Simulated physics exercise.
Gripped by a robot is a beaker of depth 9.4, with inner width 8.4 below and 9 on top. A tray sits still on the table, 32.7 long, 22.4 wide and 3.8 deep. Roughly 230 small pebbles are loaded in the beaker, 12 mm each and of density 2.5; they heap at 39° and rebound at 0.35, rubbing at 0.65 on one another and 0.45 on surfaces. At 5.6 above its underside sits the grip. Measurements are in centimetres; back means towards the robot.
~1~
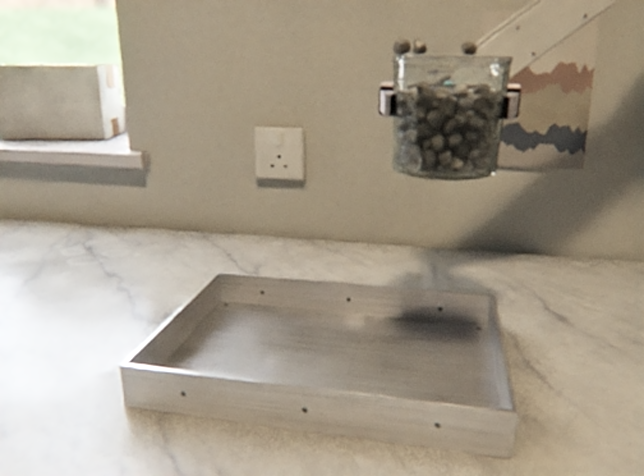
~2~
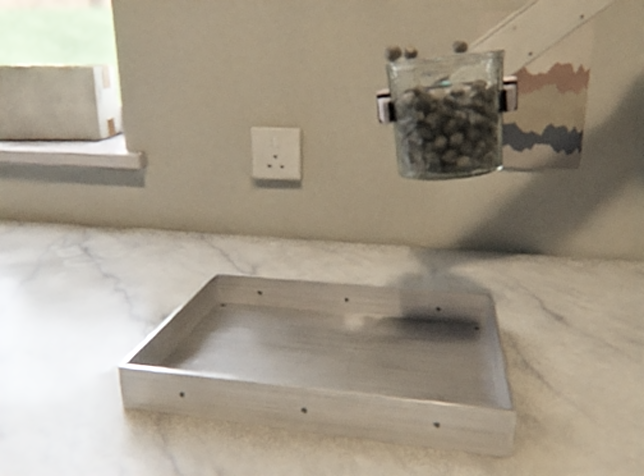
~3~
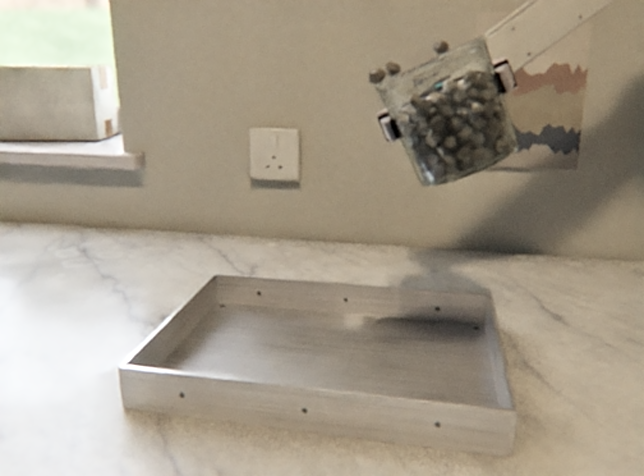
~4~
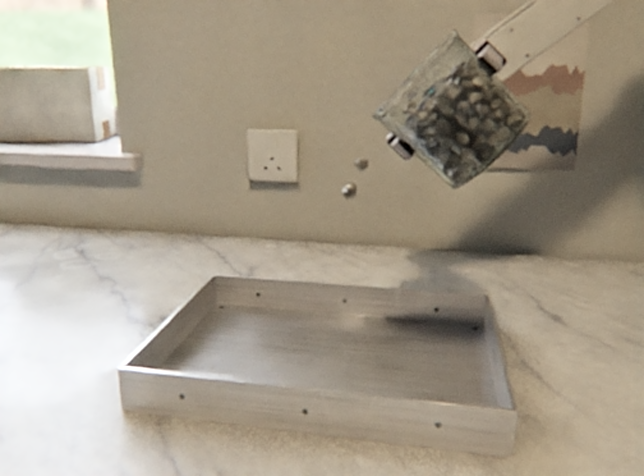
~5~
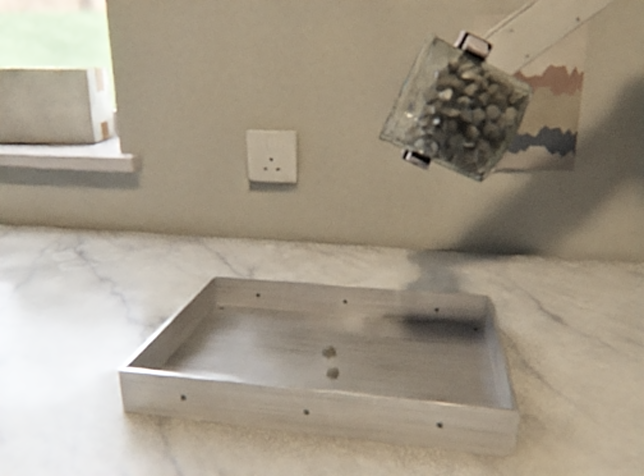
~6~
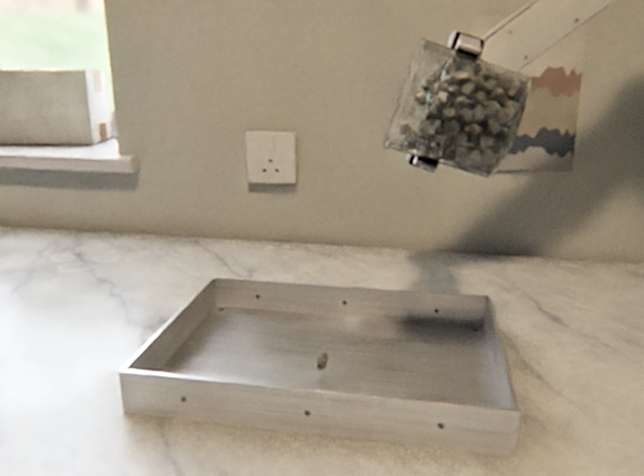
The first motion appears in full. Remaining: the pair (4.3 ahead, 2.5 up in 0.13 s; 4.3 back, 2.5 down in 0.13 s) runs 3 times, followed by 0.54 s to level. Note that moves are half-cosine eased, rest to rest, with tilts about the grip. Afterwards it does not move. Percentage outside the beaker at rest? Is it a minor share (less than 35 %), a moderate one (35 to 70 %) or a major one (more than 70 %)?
A major share.
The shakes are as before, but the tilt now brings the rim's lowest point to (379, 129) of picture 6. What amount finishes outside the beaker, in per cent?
45 percent or so.
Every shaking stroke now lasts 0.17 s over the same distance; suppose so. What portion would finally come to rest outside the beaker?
It would be some 35 %.
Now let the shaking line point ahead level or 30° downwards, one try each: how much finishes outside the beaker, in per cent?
First try about 50 %, second try about 25 %.
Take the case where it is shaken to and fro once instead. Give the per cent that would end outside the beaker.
Roughly 40 in a hundred.
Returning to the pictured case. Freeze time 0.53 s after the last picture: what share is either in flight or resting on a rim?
23 per cent.
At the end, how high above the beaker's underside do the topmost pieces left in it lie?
Height at rest: About 6.0 centimetres.
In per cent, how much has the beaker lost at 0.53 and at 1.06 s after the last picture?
Readings in order: 65, 80.
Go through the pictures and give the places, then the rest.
The beaker middle at (447, 117), level; upper third of the load around (447, 102), from x 405 to 495, top at y 45; 227 in the beaker, in the first picture.
The beaker middle at (447, 117), tilted 7° forward; upper third of the load around (451, 102), from x 395 to 495, top at y 45, in the second picture.
The beaker middle at (450, 116), tilted 25° forward; upper third of the load around (459, 102), from x 380 to 505, top at y 45, in the third picture.
The beaker middle at (453, 114), tilted 48° forward; upper third of the load around (466, 99), from x 350 to 510, top at y 65; 225 in the beaker, 2 in flight or on a rim, in the fourth picture.
The beaker middle at (456, 112), tilted 66° forward; upper third of the load around (469, 93), from x 330 to 515, top at y 65; 225 in the beaker, 2 in the tray, in the fifth picture.
The beaker middle at (456, 112), tilted 73° forward; upper third of the load around (468, 92), from x 320 to 515, top at y 70; 225 in the beaker, 2 in the tray, in the sixth picture.
Then, 0.53 s on, tilted 73° forward, highest piece 26 above the table; 88 in the tray, 85 in the beaker, 1 on the table or floor, 53 in flight or on a rim.
Then, 1.06 s on, tilted 35° forward, highest piece 26 above the table; 178 in the tray, 48 in the beaker, 1 on the table or floor.
Then, 1.52 s on, level, highest piece 27 above the table; 178 in the tray, 48 in the beaker, 1 on the table or floor.
Then, 2.57 s on, level, highest piece 27 above the table; 178 in the tray, 48 in the beaker, 1 on the table or floor.
In the end, 178 in the tray, 48 in the beaker, 1 on the table or floor. That is 79 % outside the beaker.
